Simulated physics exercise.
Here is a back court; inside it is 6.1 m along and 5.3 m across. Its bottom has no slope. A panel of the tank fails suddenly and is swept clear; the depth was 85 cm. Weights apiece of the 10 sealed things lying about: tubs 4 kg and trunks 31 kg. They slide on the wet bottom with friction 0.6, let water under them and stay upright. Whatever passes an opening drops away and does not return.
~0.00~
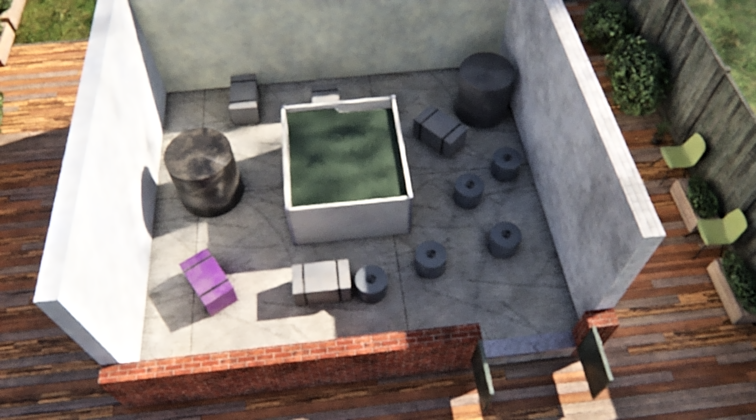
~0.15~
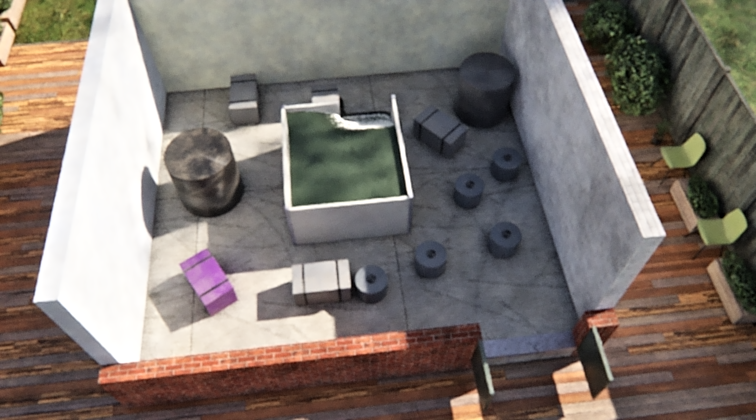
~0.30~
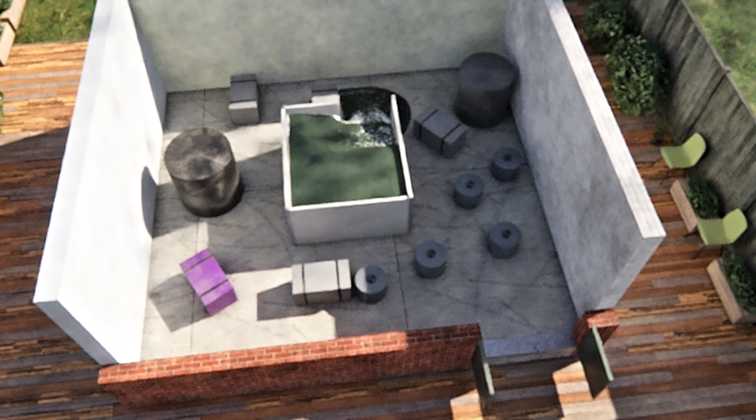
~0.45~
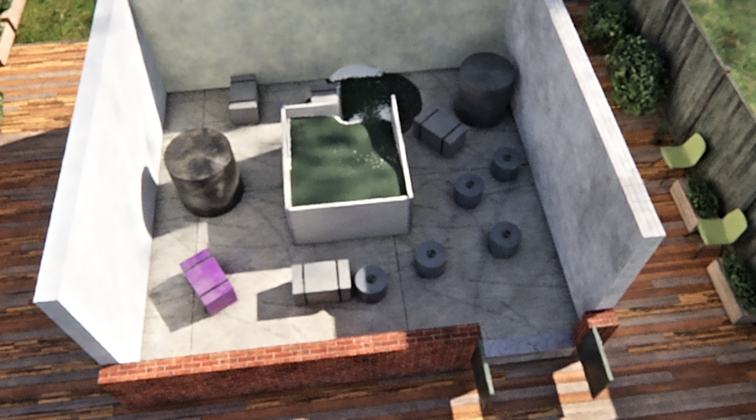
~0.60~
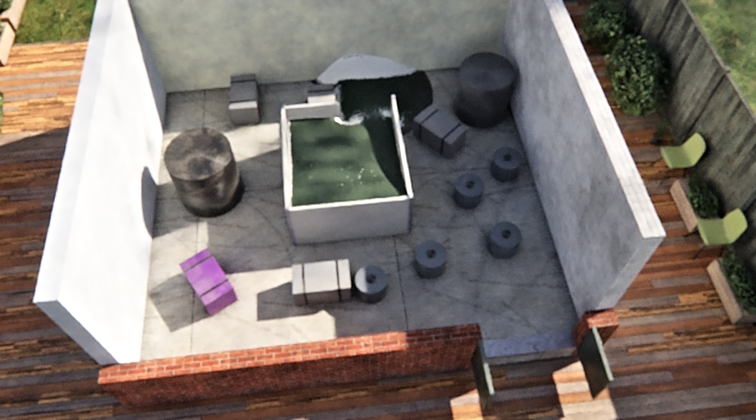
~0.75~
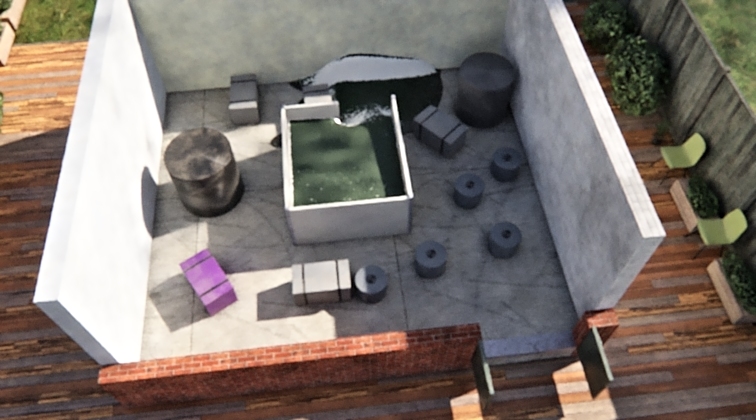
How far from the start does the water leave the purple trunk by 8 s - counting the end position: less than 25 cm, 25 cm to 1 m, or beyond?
The purple trunk barely shifts.
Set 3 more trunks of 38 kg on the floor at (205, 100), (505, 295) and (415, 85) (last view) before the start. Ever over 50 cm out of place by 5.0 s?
In turn: Over, under, more.
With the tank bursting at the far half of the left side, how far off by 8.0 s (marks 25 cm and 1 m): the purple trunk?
Then the purple trunk gets carried off.
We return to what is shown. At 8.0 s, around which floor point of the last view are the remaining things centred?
At about (320, 262).
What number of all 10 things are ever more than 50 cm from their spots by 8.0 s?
That makes 6.
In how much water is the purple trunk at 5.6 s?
About 2 cm.
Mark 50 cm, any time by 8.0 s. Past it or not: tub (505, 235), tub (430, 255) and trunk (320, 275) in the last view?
In that order: Over, more, under.
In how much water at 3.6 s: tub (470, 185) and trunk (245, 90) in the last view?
About 2 and 17 cm.
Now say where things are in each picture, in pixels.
In the first frame, the purple trunk at (206, 276), on the bottom; water covers 3.2 m2; 0 of 10 have shifted.
In the second frame, the purple trunk at (206, 276), on the bottom; 3.8 m2 under water; 0 of 10 have shifted.
In the third frame, the purple trunk at (206, 276) rests on the ground; 4.6 m2 under water; 0 of 10 have shifted.
In the fourth frame, the purple trunk at (206, 276) rests on the ground; 5.4 m2 under water; 0 of 10 have shifted.
In the fifth frame, the purple trunk at (206, 276) rests on the ground; water covers 5.8 m2; 1 of 10 have shifted.
In the sixth frame, the purple trunk at (206, 276), on the bottom; water covers 6.3 m2; 1 of 10 have shifted.
After 1.6 s the purple trunk is near (206, 276), 0.0 m from its start, aground; 0 of 10 are out; 0 afloat.
After 3.6 s the purple trunk is near (206, 276), 0.0 m from its start, aground; 0 of 10 are out; 2 afloat.
After 5.6 s the purple trunk is near (206, 276), 0.0 m from its start, aground; 1 of 10 are out; 4 afloat.
After 8.0 s the purple trunk is near (206, 276), 0.0 m from its start, aground; 1 of 10 are out; 6 afloat.
